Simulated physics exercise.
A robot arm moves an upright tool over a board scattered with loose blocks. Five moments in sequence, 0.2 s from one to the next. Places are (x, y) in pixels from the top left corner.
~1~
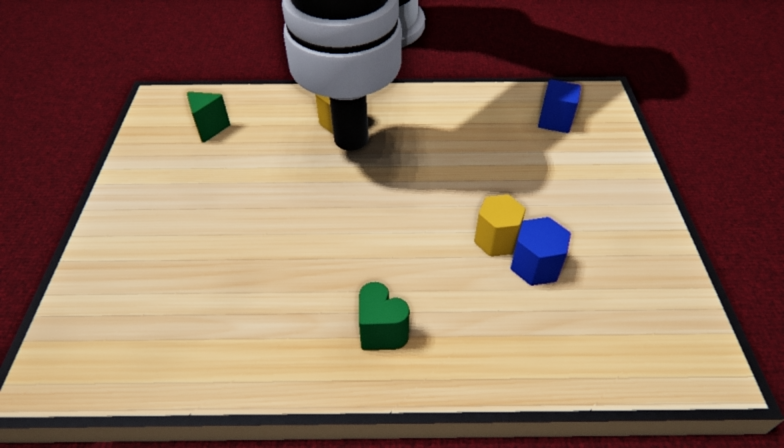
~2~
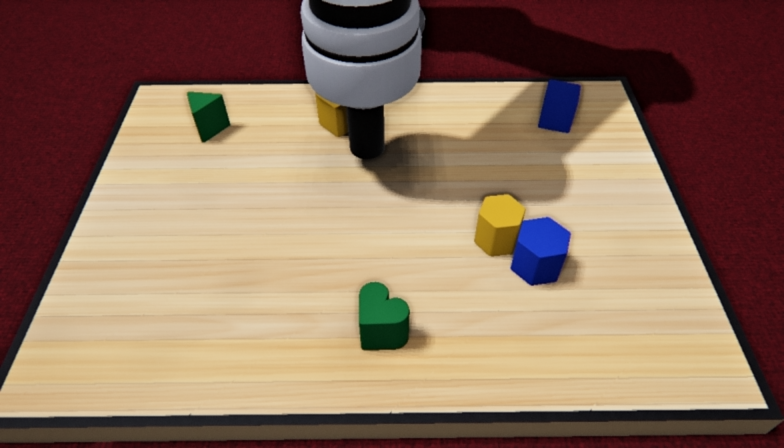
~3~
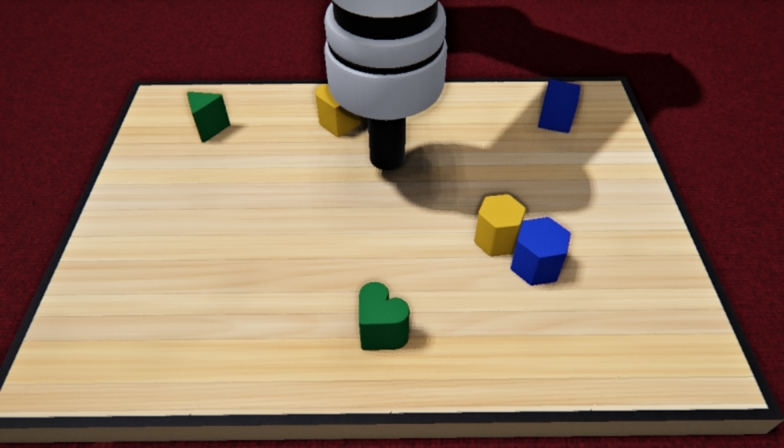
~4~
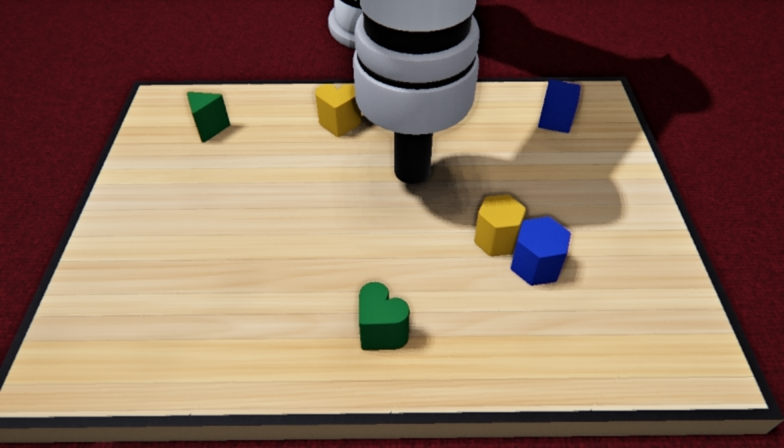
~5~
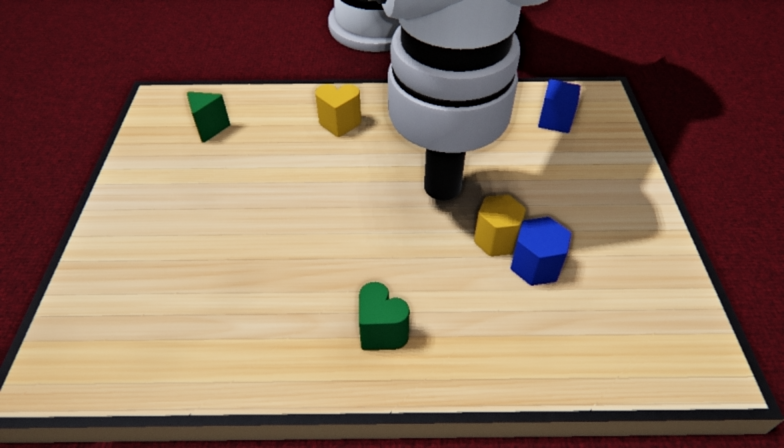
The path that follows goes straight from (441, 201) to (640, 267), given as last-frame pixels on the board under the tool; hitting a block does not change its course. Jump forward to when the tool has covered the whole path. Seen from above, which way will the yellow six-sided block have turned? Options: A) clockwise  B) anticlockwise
My answer is option A.
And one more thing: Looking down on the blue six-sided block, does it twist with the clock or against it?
The block spins anticlockwise.
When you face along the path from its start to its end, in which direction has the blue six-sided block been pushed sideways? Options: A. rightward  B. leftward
The correct letter is A.
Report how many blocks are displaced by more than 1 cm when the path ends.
In total, two blocks get moved by over 1 cm.
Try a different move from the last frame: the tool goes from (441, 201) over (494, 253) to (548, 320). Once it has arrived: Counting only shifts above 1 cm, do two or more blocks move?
Yes
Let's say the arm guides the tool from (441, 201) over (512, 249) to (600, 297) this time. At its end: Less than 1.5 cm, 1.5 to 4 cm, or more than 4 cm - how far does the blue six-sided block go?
It moves quite far, over 4 cm.
On the path given first. One third of the way, tool at (507, 208); yellow six-sided block at (521, 224), turned 35° clockwise; blue six-sided block at (563, 251).
Two thirds of the way, tool at (575, 230); yellow six-sided block at (532, 230), turned 90° clockwise; blue six-sided block at (567, 260), turned 30° anticlockwise.
At the end, tool at (647, 254); yellow six-sided block at (532, 230), turned 90° clockwise; blue six-sided block at (567, 260), turned 30° anticlockwise.
